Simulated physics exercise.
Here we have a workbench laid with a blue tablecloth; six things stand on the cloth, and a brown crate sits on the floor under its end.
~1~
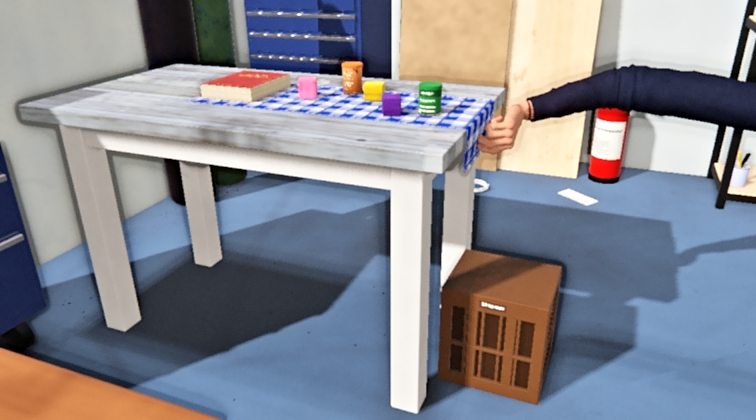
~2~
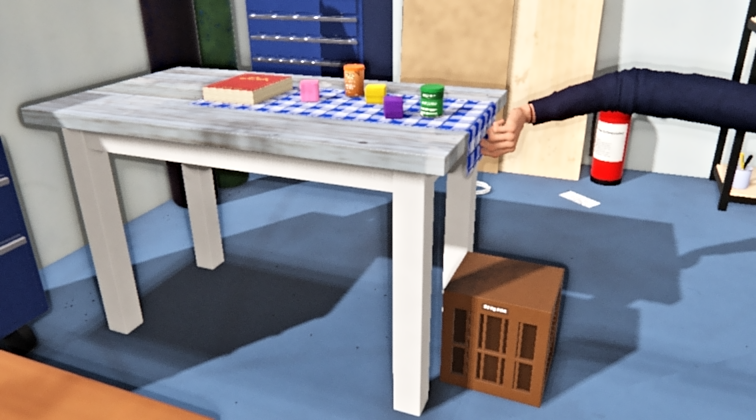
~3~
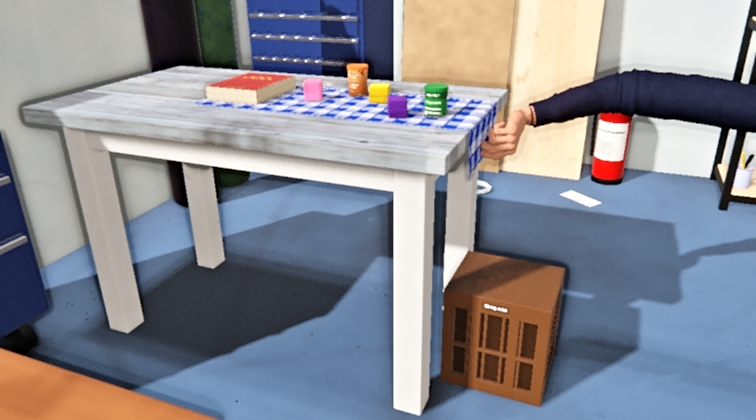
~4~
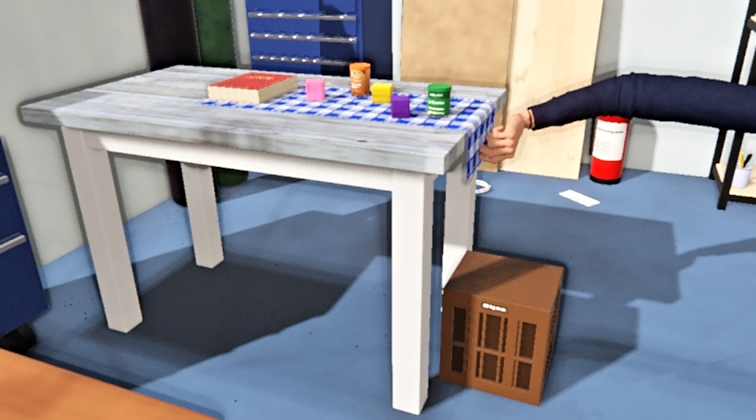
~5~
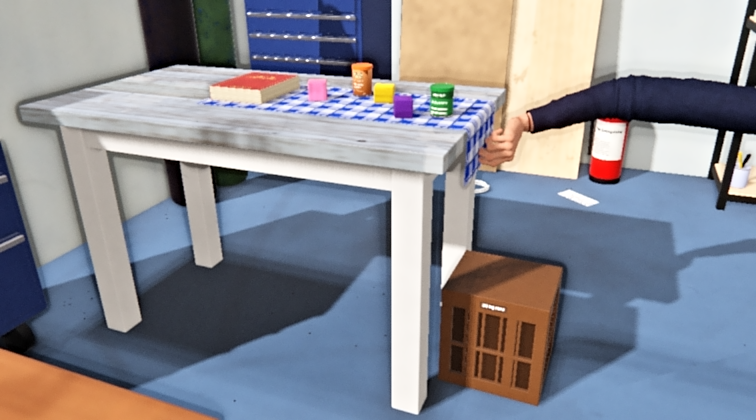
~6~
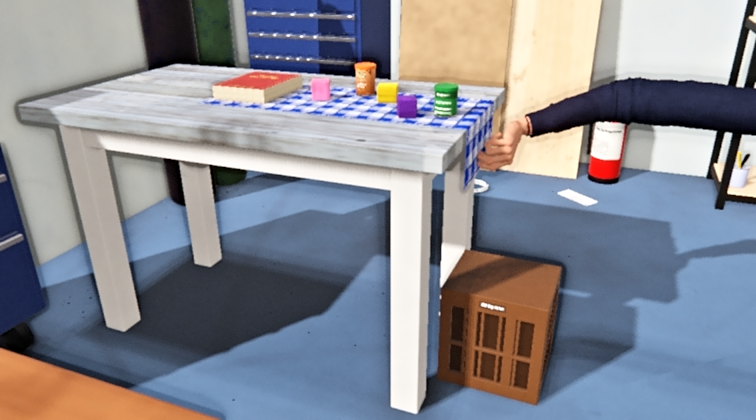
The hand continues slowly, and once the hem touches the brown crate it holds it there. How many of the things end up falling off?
In all, three slip off.
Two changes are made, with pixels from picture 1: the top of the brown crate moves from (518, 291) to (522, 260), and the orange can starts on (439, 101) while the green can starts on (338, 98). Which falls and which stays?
In the end the orange can is no longer on top and the green can is still on top.
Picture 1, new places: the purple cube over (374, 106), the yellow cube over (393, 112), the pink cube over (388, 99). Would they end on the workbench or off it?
In the end the purple cube gets dislodged, while the yellow cube gets dislodged and the pink cube gets dislodged.
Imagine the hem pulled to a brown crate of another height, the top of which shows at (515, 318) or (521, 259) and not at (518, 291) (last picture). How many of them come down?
That would make 4 and 2.
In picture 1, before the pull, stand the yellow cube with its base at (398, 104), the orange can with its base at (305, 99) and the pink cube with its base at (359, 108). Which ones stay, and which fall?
In the end the yellow cube is no longer on top, the orange can is still on top, and the pink cube is no longer on top.
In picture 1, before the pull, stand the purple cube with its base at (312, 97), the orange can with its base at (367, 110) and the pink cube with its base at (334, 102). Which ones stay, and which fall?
Purple cube: Still on; orange can: Off; pink cube: Still on.
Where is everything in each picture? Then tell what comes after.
In the first picture, hem (464, 174); green can (431, 84); purple cube (391, 96); yellow cube (374, 84); orange can (352, 64); pink cube (307, 79); top of the crate (518, 291).
In the second picture, hem (466, 177); green can (433, 86).
In the third picture, hem (469, 179); purple cube (397, 98).
In the fourth picture, hem (465, 183); yellow cube (382, 85); top of the crate (520, 292).
In the fifth picture, hem (464, 187); orange can (362, 65).
In the sixth picture, hem (463, 190); green can (446, 85); purple cube (407, 97); yellow cube (388, 85); orange can (365, 65); pink cube (321, 80).
Soon after, hem near (478, 200); all still up.
Then, hem near (477, 245); green can and purple cube gone.
Further on, hem on the crate; green can, purple cube and yellow cube gone.
At rest, hem on the crate; green can, purple cube and yellow cube gone. It carries off three.
